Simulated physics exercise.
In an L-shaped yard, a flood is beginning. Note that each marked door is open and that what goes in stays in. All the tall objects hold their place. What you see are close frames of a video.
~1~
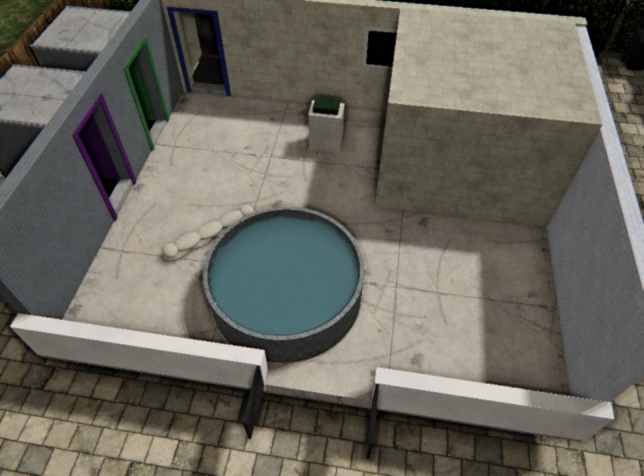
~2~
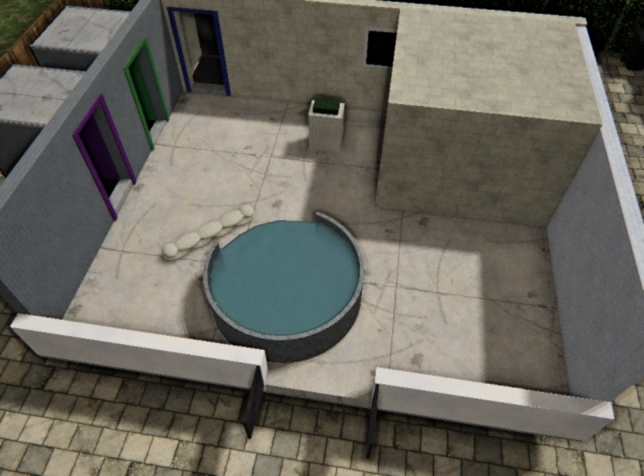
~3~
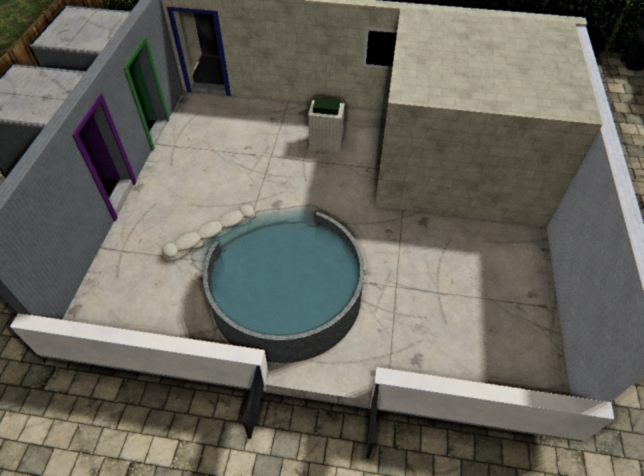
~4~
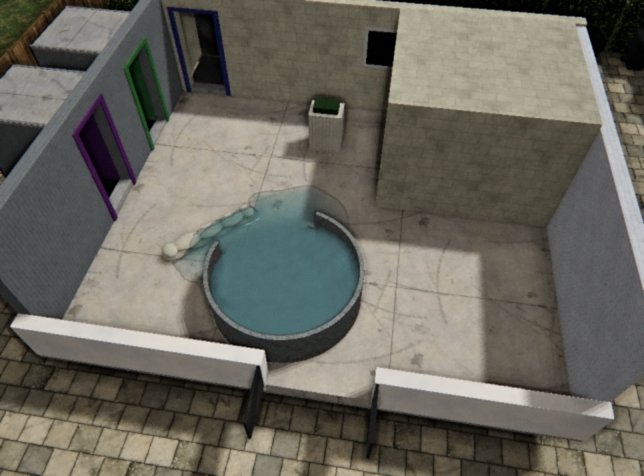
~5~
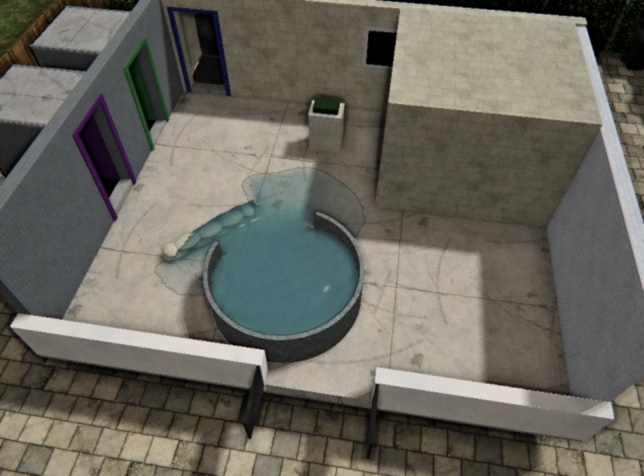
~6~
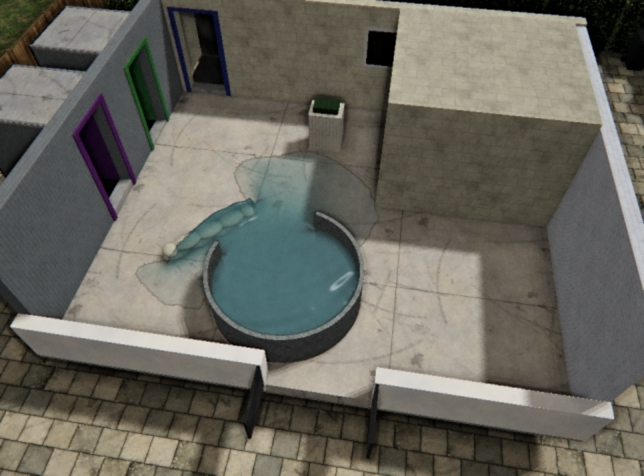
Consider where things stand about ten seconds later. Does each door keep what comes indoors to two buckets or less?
One by one: Blue door: Overshoots. Purple door: Does not overshoot. Green door: Overshoots.
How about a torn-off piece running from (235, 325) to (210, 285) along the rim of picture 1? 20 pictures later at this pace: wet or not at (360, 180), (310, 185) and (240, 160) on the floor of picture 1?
Respectively: Parched, parched and drenched.
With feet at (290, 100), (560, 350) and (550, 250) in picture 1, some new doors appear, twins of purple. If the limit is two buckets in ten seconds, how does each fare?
Reading them off: Comes out higher, comes out lower, comes out lower.
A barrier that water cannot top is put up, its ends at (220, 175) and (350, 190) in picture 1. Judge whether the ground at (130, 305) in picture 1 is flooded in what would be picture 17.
There: Covered.
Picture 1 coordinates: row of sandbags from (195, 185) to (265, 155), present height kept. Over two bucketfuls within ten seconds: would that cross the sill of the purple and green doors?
Purple door: Over the limit; green door: Over the limit.
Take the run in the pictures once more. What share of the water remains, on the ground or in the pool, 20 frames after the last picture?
Around 98 parts in a hundred.
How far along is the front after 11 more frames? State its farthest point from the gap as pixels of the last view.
The wet point farthest out is around (183, 93).
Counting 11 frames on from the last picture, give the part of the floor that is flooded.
That works out to some 60 in a hundred.
A moment on, water covers 45 % of the floor; the blue door not reached, the purple door not reached, the green door not reached.
Next, water covers 60 % of the floor; the blue door wet at the sill, nothing in, the purple door wet at the sill, nothing in, the green door wet at the sill, nothing in.
Then, water covers 60 % of the floor; the blue door over two buckets in, the purple door wet at the sill, nothing in, the green door under two buckets in.
Later, water covers 70 % of the floor; the blue door far over two buckets in, the purple door wet at the sill, nothing in, the green door far over two buckets in.
In the end, water covers 85 % of the floor; the blue door far over two buckets in, the purple door under two buckets in, the green door far over two buckets in.
